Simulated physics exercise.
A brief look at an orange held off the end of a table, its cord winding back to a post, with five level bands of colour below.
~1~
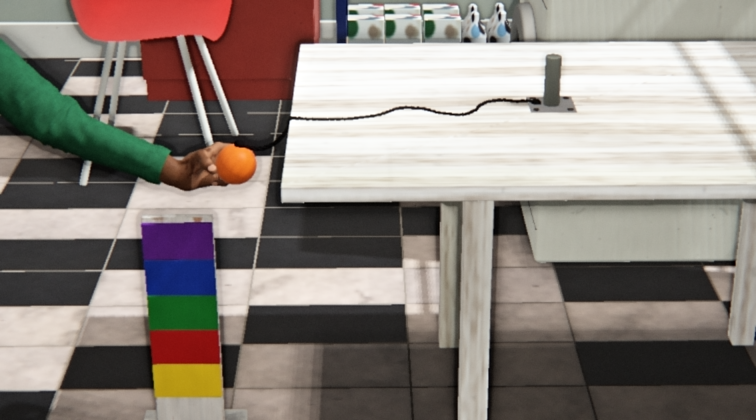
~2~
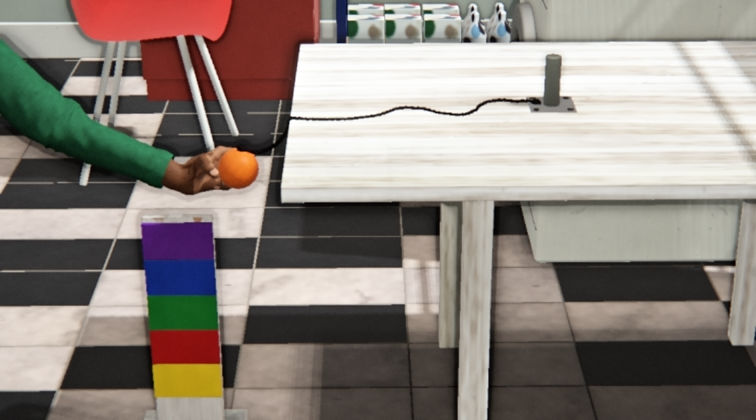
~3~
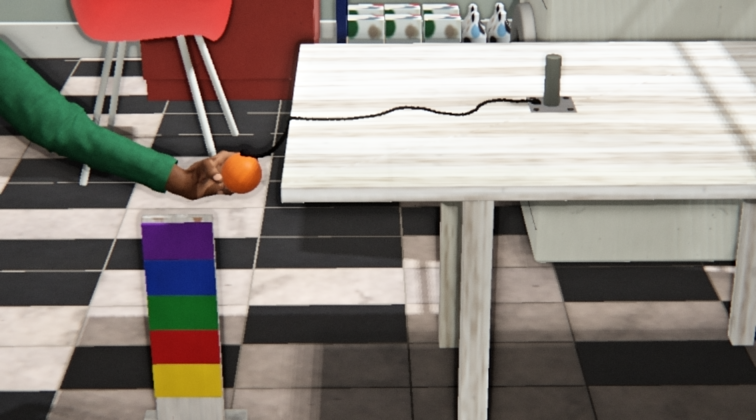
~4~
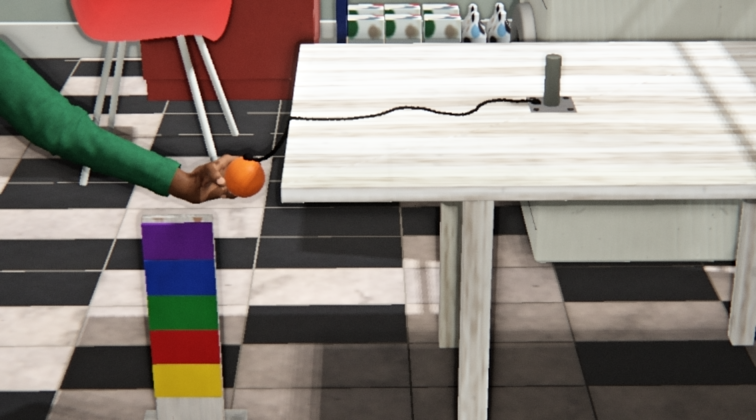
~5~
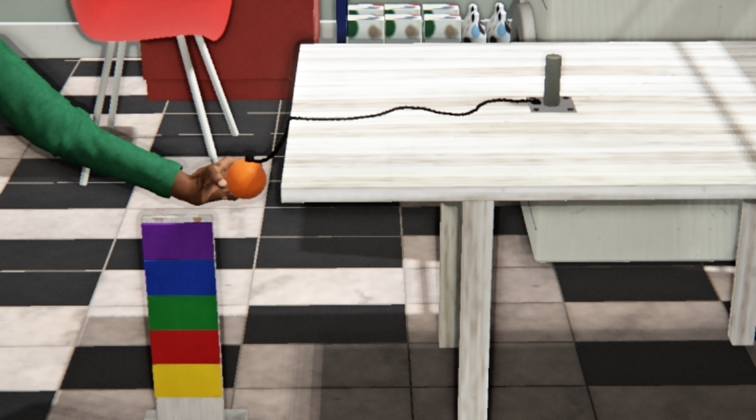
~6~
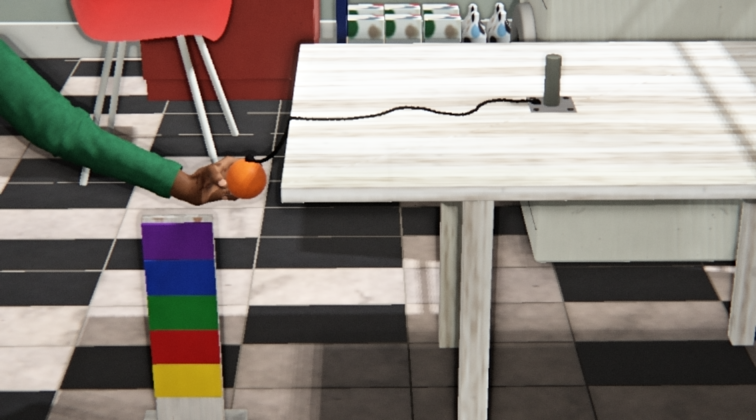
An orange ball held in a hand shifts slightly down and right above the coloured bands.
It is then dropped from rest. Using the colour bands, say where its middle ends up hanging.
Its middle ends up at the purple band.
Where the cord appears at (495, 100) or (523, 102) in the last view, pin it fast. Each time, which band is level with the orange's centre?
First try purple, second try purple.
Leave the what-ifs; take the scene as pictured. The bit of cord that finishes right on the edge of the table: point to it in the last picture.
Look around (326, 120).
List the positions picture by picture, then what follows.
The first picture shows orange (236, 165); purple (178, 242); blue (180, 278); green (183, 314); red (185, 348); yellow (187, 382).
The second picture shows orange (238, 169); cord through (511, 101) (468, 114) (408, 108) (352, 119) (293, 121).
The third picture shows orange (241, 174).
The fourth picture shows orange (245, 177); cord through (511, 101) (468, 114) (408, 108) (352, 119) (293, 121).
The fifth picture shows orange (246, 179).
The sixth picture shows orange (246, 179); cord through (511, 101) (468, 114) (408, 108) (352, 119) (293, 121).
A little later, orange near (278, 229); level with purple.
Next, orange near (307, 235); level with purple.
When it is over, orange near (294, 238); level with purple. The purple one.
